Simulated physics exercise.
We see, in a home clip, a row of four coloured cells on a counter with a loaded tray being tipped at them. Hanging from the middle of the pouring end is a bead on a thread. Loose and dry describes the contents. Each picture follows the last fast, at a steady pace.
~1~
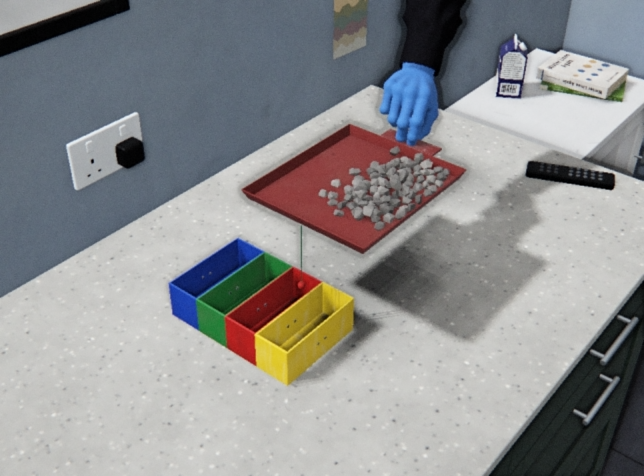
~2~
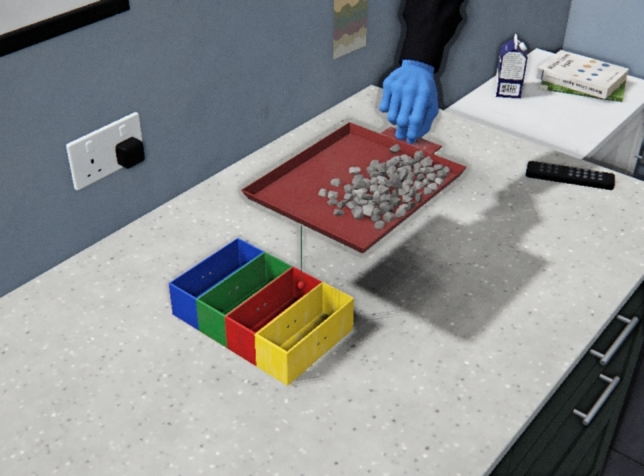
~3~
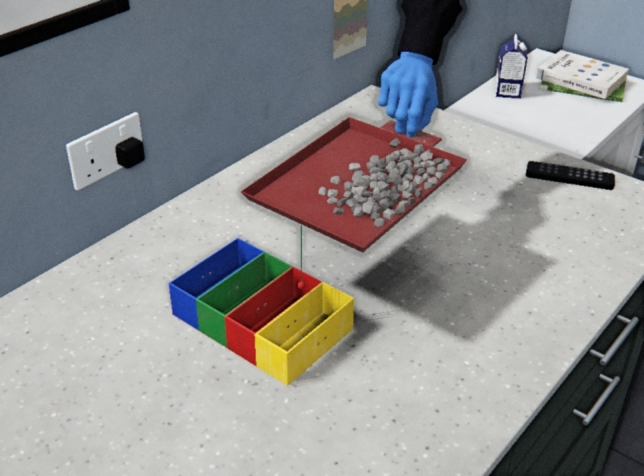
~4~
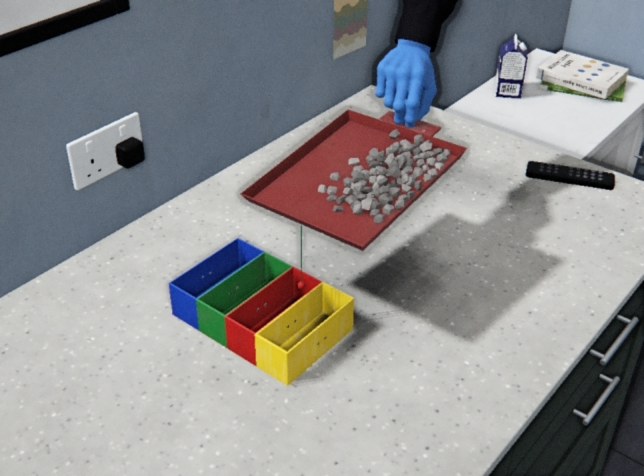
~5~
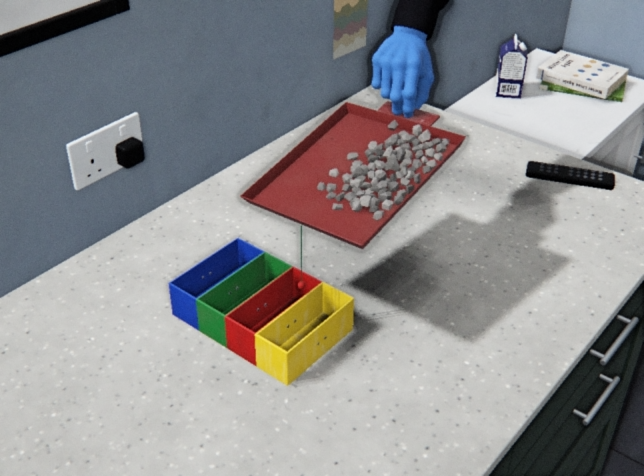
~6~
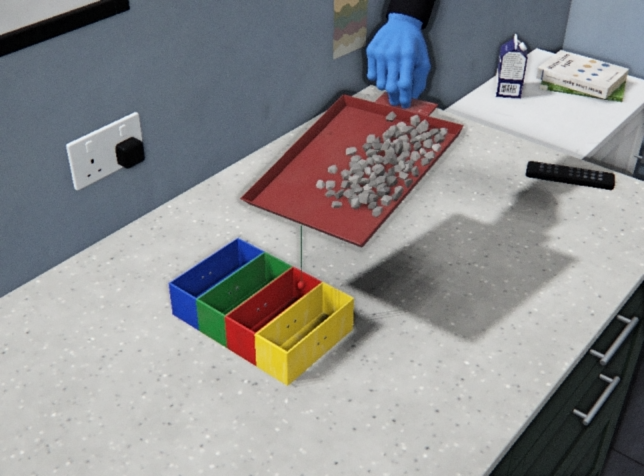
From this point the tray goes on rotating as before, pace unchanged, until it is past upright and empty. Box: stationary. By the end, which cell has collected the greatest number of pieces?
The green cell has collected the most.
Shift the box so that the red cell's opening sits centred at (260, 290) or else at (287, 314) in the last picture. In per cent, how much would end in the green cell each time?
About 40 per cent, then about 30 per cent.
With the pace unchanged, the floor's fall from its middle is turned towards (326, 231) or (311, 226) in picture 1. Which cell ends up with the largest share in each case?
Yellow first, that yellow cell second.
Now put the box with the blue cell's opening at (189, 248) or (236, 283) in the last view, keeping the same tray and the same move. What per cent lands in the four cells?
Around 90 per cent for the first position, around 90 per cent for the second.
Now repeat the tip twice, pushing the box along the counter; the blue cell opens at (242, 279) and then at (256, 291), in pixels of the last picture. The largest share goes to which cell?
Blue, and then blue.
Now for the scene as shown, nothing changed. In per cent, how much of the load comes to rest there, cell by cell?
Per cell: Blue at 20 %, green at 50 %, red at 20 %, yellow at 10 %.
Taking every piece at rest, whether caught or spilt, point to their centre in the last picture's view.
Roughly at pixel (238, 316).
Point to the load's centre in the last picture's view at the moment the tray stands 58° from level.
Somewhere around pixel (278, 211) in the last picture.
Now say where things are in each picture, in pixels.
In the first picture, corners of the pouring end near (248, 189) and (363, 244), level; middle of the load near (389, 186), bits of gravel; bead on its thread near (302, 285); blue cell near (184, 304); green cell near (212, 321); red cell near (241, 338); yellow cell near (272, 357).
In the second picture, corners of the pouring end near (248, 190) and (363, 244), level; middle of the load near (389, 184).
In the third picture, corners of the pouring end near (248, 191) and (363, 243), tipped barely, lowest at the left corner; middle of the load near (389, 180).
In the fourth picture, corners of the pouring end near (247, 193) and (362, 241), tipped a little, lowest at the left corner; middle of the load near (388, 173).
In the fifth picture, corners of the pouring end near (247, 195) and (361, 240), tipped a little, lowest at the left corner; middle of the load near (387, 167).
In the sixth picture, corners of the pouring end near (247, 196) and (360, 239), tipped clearly, lowest at the left corner; middle of the load near (386, 161); blue cell near (184, 304); green cell near (212, 321); red cell near (241, 338); yellow cell near (272, 357).
Shortly afterwards, tray tipped steeply; the bulk on the tray; only a few in the red cell; only a few in the green cell; near a quarter falling or outside the box.
Next, tray tipped right over; only a few on the tray; near half in the green cell; near a quarter in the blue cell; near a quarter in the red cell; a little in the yellow cell; a little falling or outside the box.
Some moments later, tray tipped past a quarter turn; near half in the green cell; near a quarter in the blue cell; near a quarter in the red cell; a little in the yellow cell; only a few falling or outside the box.
In the end, tray tipped past a quarter turn; near half in the green cell; near a quarter in the blue cell; near a quarter in the red cell; a little in the yellow cell; only a few outside the box.
